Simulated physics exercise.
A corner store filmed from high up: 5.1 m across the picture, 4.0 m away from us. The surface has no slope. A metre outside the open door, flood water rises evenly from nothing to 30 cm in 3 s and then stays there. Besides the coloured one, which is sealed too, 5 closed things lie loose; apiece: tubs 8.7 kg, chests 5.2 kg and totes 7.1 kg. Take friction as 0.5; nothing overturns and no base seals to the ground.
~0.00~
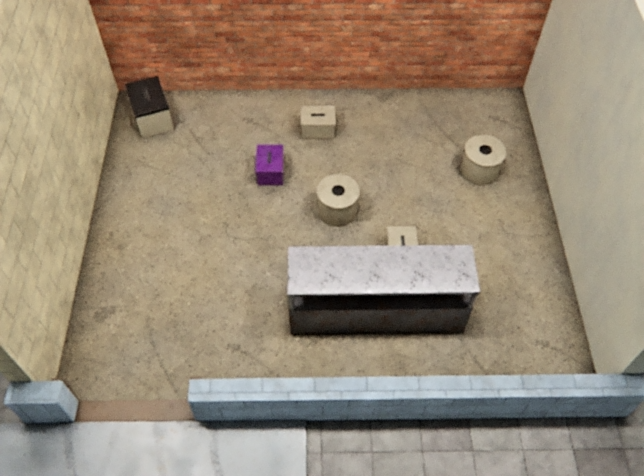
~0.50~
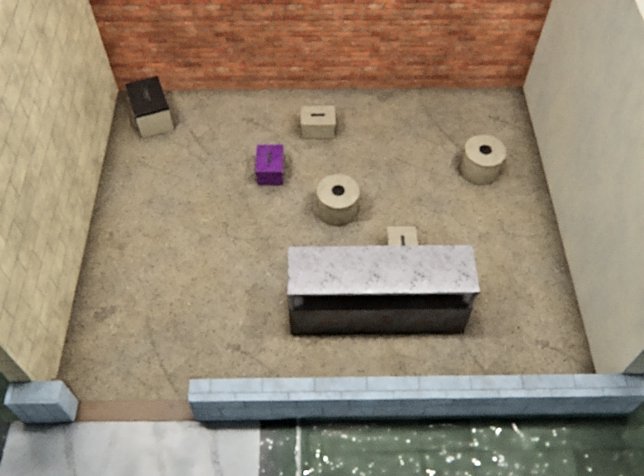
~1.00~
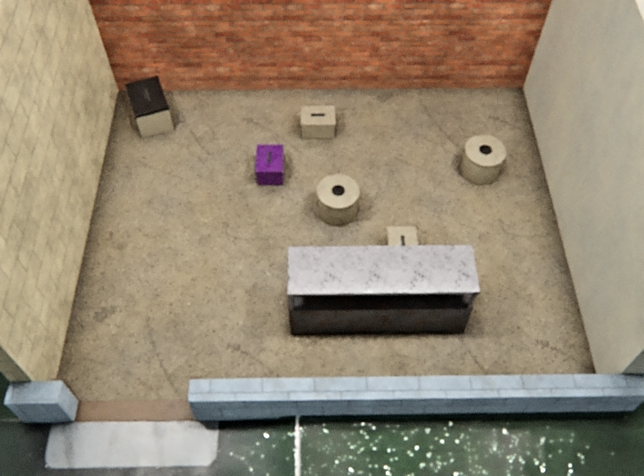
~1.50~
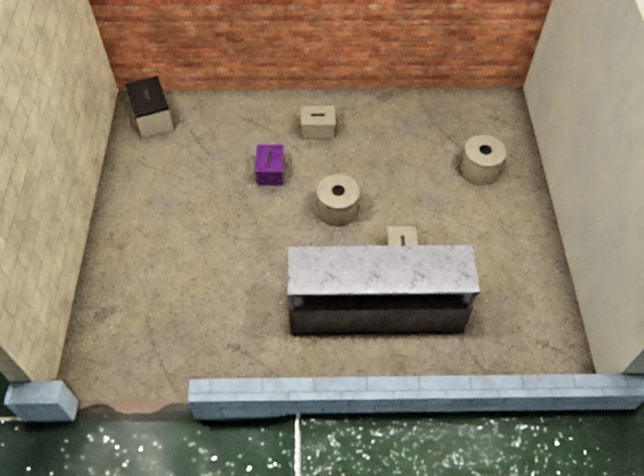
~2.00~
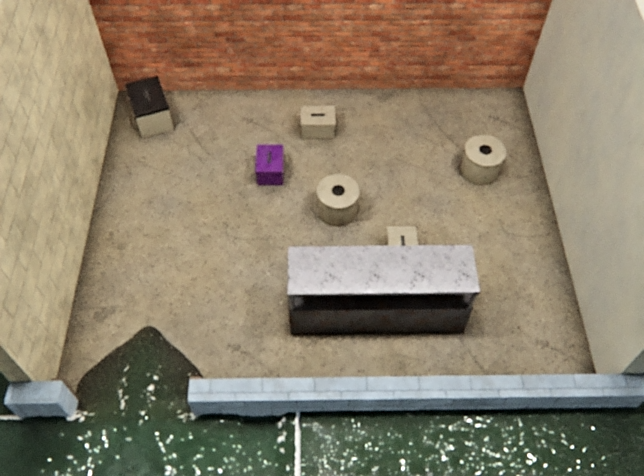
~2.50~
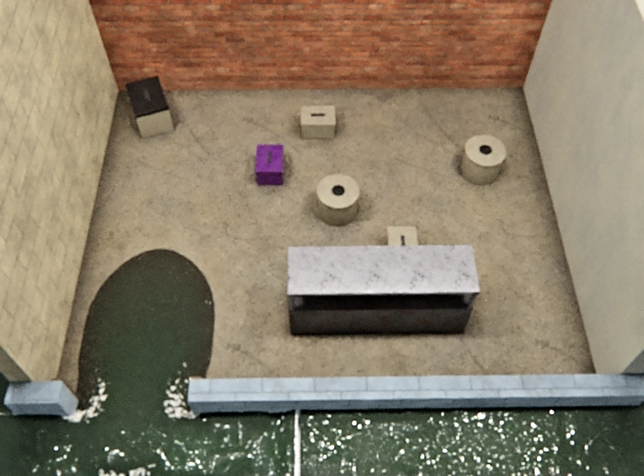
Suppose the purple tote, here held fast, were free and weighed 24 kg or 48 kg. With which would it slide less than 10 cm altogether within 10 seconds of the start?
I expect that the smaller load will do.
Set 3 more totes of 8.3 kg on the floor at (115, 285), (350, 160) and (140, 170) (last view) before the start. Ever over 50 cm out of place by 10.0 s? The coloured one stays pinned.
In turn: More, over, more.
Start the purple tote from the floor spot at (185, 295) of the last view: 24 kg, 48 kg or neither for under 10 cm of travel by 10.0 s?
Only the larger holds.
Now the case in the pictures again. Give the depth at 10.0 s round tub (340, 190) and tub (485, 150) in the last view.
Roughly 8 and 7 cm.
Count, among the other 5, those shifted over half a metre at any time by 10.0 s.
I count 4.
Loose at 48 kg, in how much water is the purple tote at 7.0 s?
About 8 cm.
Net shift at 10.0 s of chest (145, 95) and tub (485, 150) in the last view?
In that order: 450 cm, 200 cm.
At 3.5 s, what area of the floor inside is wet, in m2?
Roughly 6.0 m2.
After 3.5 s the purple tote would be 0 cm from its start with 24 kg and 0 cm from its start with 48 kg; 1 cm of water round it then.
After 4.5 s the purple tote would be 0 cm from its start with 24 kg and 0 cm from its start with 48 kg; 6 cm of water round it then.
After 7.0 s the purple tote would be 0 cm from its start with 24 kg and 0 cm from its start with 48 kg; 8 cm of water round it then.
After 10.0 s the purple tote would be 0 cm from its start with 24 kg and 0 cm from its start with 48 kg; 12 cm of water round it then.
